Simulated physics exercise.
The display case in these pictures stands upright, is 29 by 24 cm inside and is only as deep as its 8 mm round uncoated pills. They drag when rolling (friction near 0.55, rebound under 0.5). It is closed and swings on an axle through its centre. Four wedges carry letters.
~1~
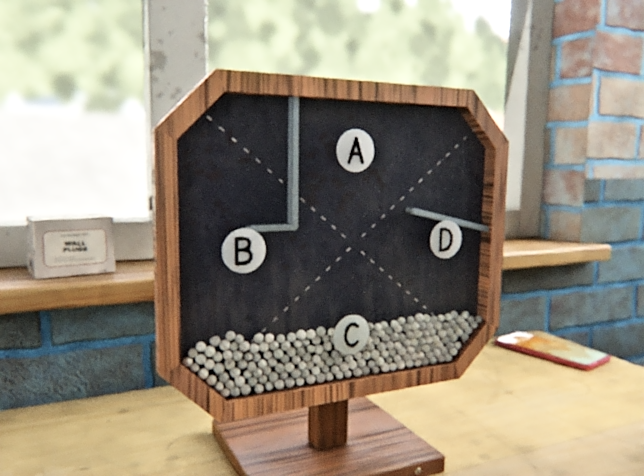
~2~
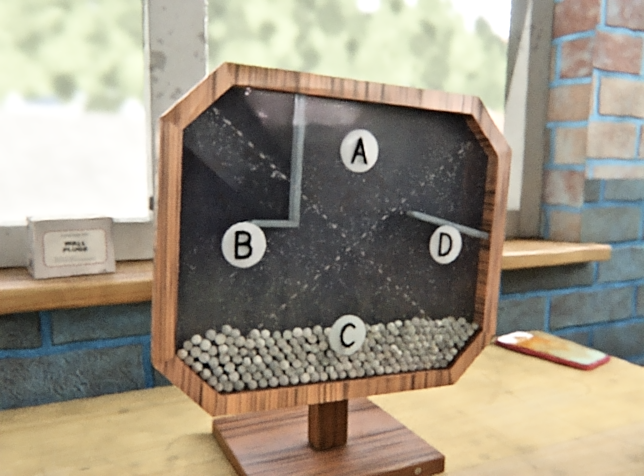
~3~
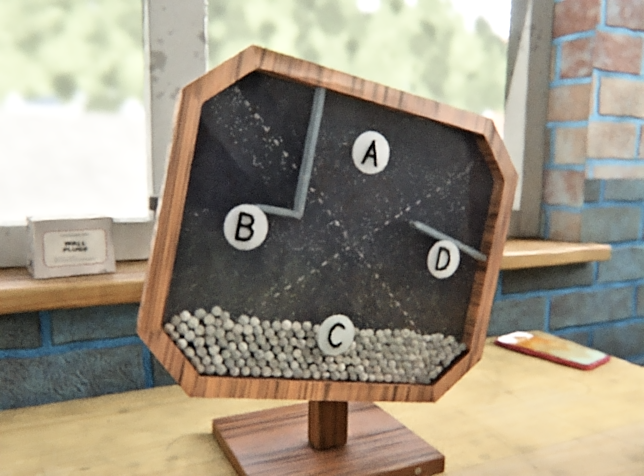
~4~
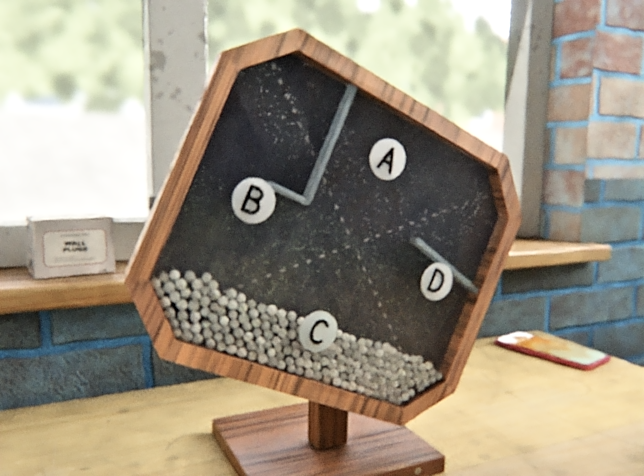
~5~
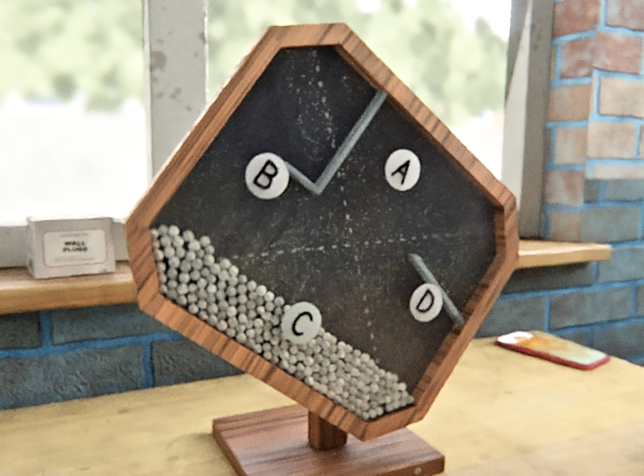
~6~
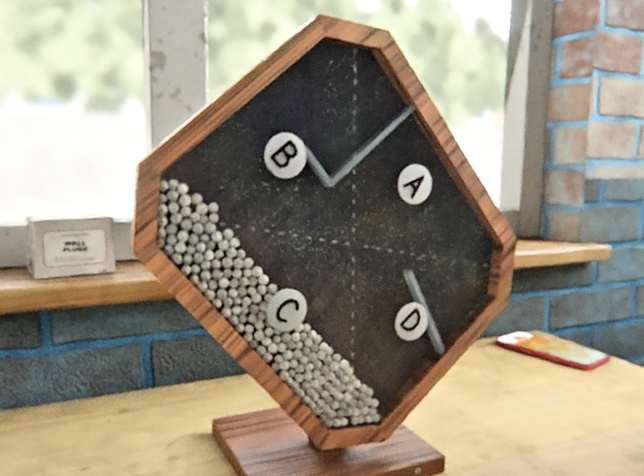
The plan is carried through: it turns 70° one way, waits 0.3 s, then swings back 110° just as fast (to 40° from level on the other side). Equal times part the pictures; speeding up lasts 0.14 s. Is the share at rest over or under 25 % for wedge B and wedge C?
B over, C over 25 %.
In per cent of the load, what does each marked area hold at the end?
Wedge A: 0; wedge B: 30; wedge C: 70; wedge D: 0.
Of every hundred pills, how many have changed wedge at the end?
About 35 per cent.
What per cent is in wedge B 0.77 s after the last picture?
About 0 per cent.
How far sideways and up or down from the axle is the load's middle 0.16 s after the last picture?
Some 7 cm left and 6 cm below.
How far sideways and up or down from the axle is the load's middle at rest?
About 1 cm right and 10 cm below.
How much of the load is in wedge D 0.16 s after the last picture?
About 20 per cent.
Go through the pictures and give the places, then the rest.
In the first frame, level; about 200 pills; pills centred (349, 350); top one (231, 336); A (355, 151), B (244, 251), C (352, 335), D (446, 239).
In the second frame, turned 3° clockwise; pills centred (345, 351); top one (227, 330).
In the third frame, turned 11° clockwise; pills centred (331, 351); top one (217, 311); wall ends (257, 207), (414, 224).
In the fourth frame, turned 24° clockwise; pills centred (310, 348); top one (175, 275).
In the fifth frame, turned 37° clockwise; pills centred (290, 338); top one (163, 230).
In the sixth frame, turned 50° clockwise; pills centred (274, 326); top one (173, 185); A (415, 184), B (286, 156), C (287, 310), D (412, 322).
Then, 0.16 s after the last picture, it stands 70° clockwise; the pills' middle is 7 cm left of and 6 cm below the centre; C 80 %, D 20 %.
Then, 0.77 s after the last picture, it stands 15° clockwise; the pills' middle is 6 cm right of and 9 cm below the centre; C 45 %, D 55 %.
Then, 1.08 s after the last picture, it stands 40° anticlockwise; the pills' middle is 9 cm right of and 3 cm below the centre; C 75 %, D 25 %.
At rest 2.0 s after the last picture, it stands 40° anticlockwise; A 0 %, B 30 %, C 70 %, D 0 %.
